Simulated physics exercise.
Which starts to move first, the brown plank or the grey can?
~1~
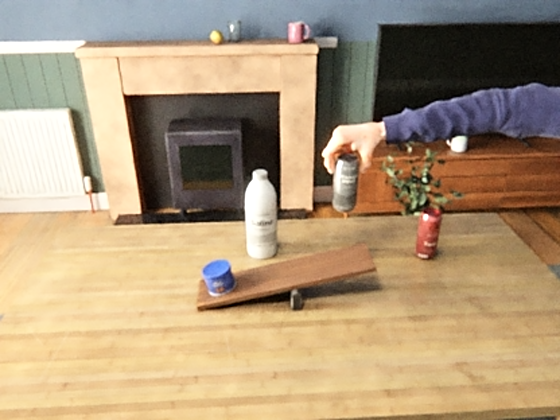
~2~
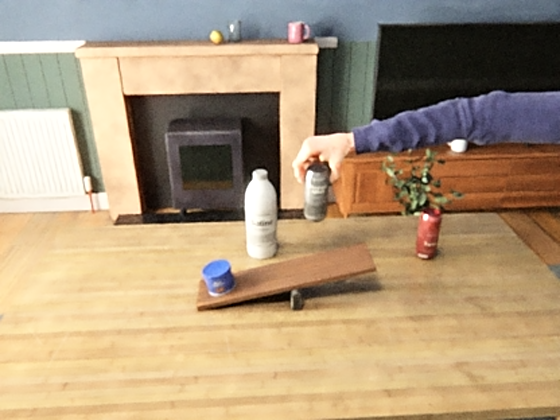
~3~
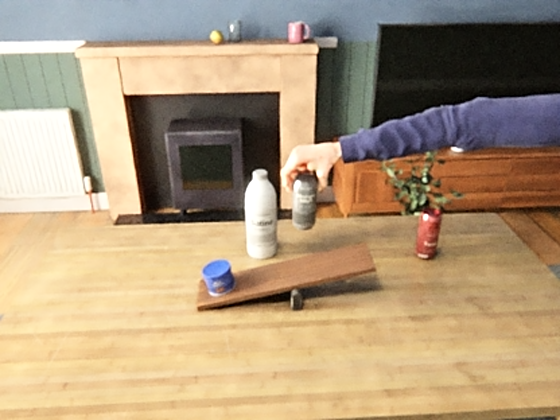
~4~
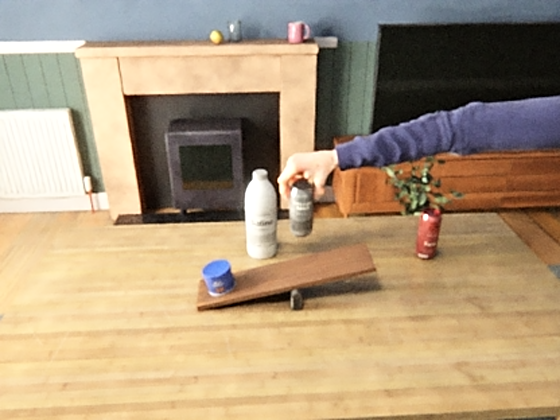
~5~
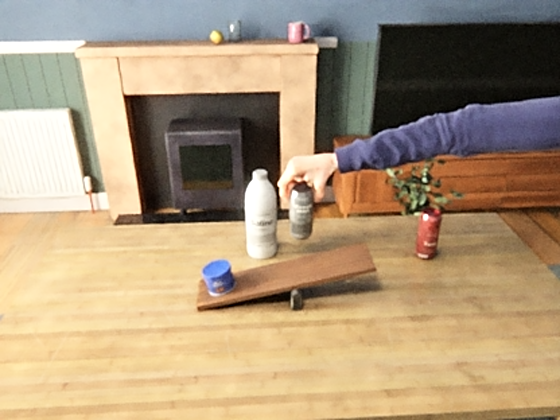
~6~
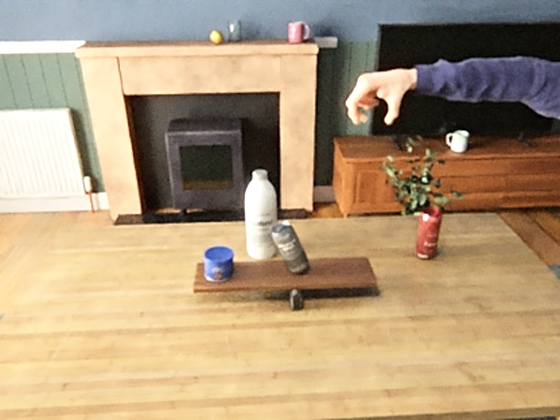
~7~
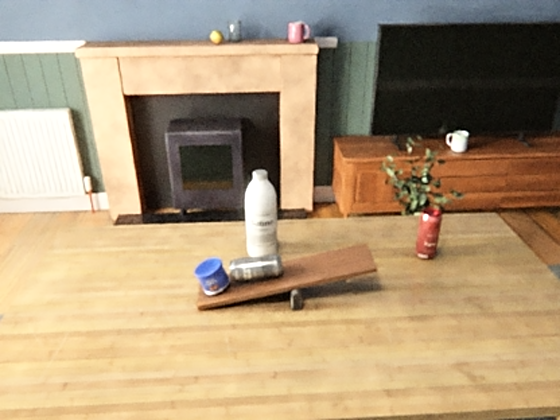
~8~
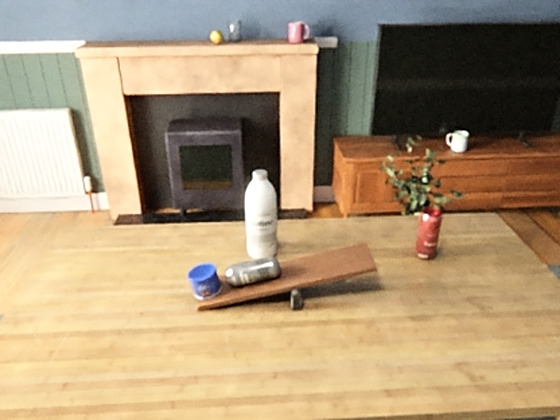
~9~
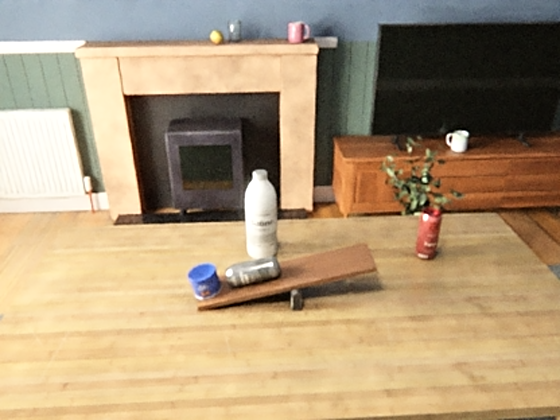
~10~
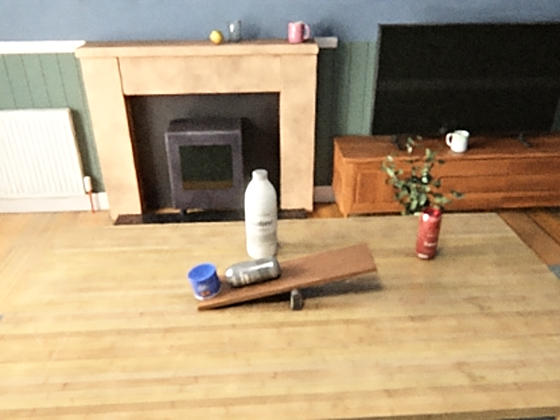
The grey can moves first, carried left by the hand while the brown plank is still at rest. The plank only swings later, once the hand has let go of the can.
